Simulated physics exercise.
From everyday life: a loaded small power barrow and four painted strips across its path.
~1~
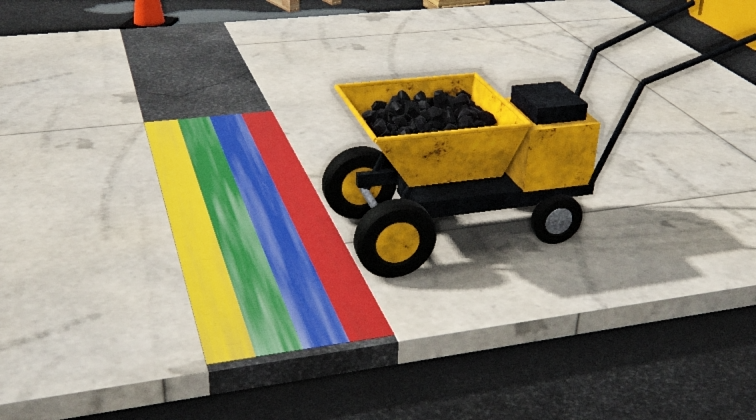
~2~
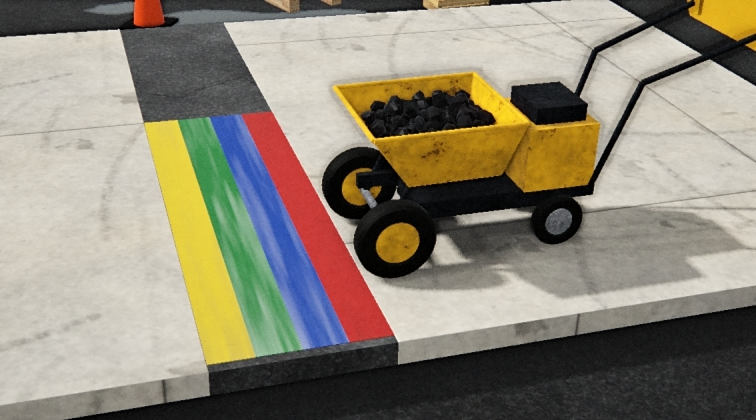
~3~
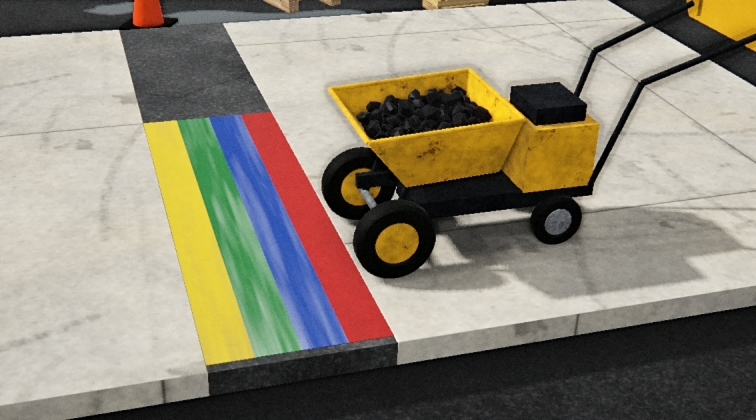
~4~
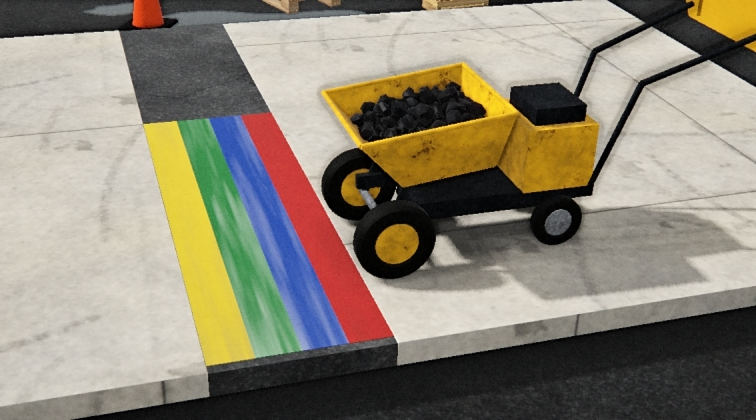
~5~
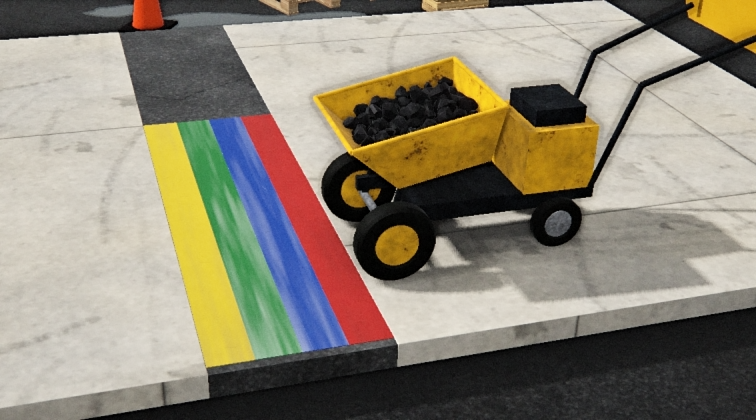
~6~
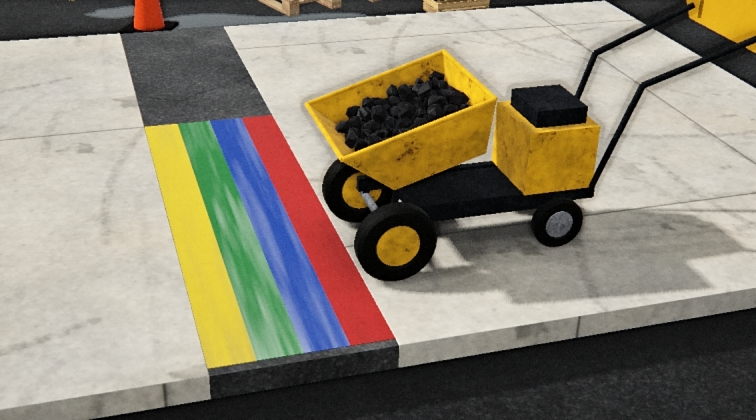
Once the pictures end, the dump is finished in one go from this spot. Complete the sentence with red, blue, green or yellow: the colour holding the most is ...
The colour holding the most is green.
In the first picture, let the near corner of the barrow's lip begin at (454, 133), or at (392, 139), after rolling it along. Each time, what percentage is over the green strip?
Roughly 10 per cent first, then roughly 30 per cent.
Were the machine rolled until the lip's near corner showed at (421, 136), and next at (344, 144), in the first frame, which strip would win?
I would say the strip in blue the first time, then the yellow one the next.
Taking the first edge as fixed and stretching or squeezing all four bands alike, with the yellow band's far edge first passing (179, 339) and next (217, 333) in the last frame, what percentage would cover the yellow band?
20 per cent, then 30 per cent, roughly.
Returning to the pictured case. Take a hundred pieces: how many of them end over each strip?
The red strip gets close to 0, the blue strip close to 10, the green strip close to 45 and the yellow strip close to 30.
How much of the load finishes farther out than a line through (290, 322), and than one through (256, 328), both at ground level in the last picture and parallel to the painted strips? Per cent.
In order: Near 80 %, then 40 %.
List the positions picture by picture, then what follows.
Lip of the skip near (376, 140), level; top of the load near (433, 114), lumps of coal; red strip near (355, 305); blue strip near (312, 311); green strip near (267, 318); yellow strip near (221, 324), in the first picture.
Lip of the skip near (374, 141), level; top of the load near (432, 114), in the second picture.
Lip of the skip near (369, 143), tipped barely; top of the load near (439, 113), in the third picture.
Lip of the skip near (361, 147), tipped a little; top of the load near (450, 109), in the fourth picture.
Lip of the skip near (352, 153), tipped a little; top of the load near (442, 106), in the fifth picture.
Lip of the skip near (343, 160), tipped clearly; top of the load near (432, 102); red strip near (356, 308); blue strip near (312, 315); green strip near (268, 322); yellow strip near (222, 329), in the sixth picture.
Shortly afterwards, skip tipped steeply; the whole lot in the skip.
Next, skip tipped steeply; the bulk in the skip; a little over the green strip; only a few over the yellow strip; only a few falling; only a few off the paint.
Some moments later, skip tipped right over; near a quarter in the skip; only a few over the blue strip; near a third over the green strip; near a quarter over the yellow strip; a little off the paint.
In the end, skip tipped right over; a little in the skip; none at all over the red strip; a little over the blue strip; near half over the green strip; near a quarter over the yellow strip; a little off the paint.
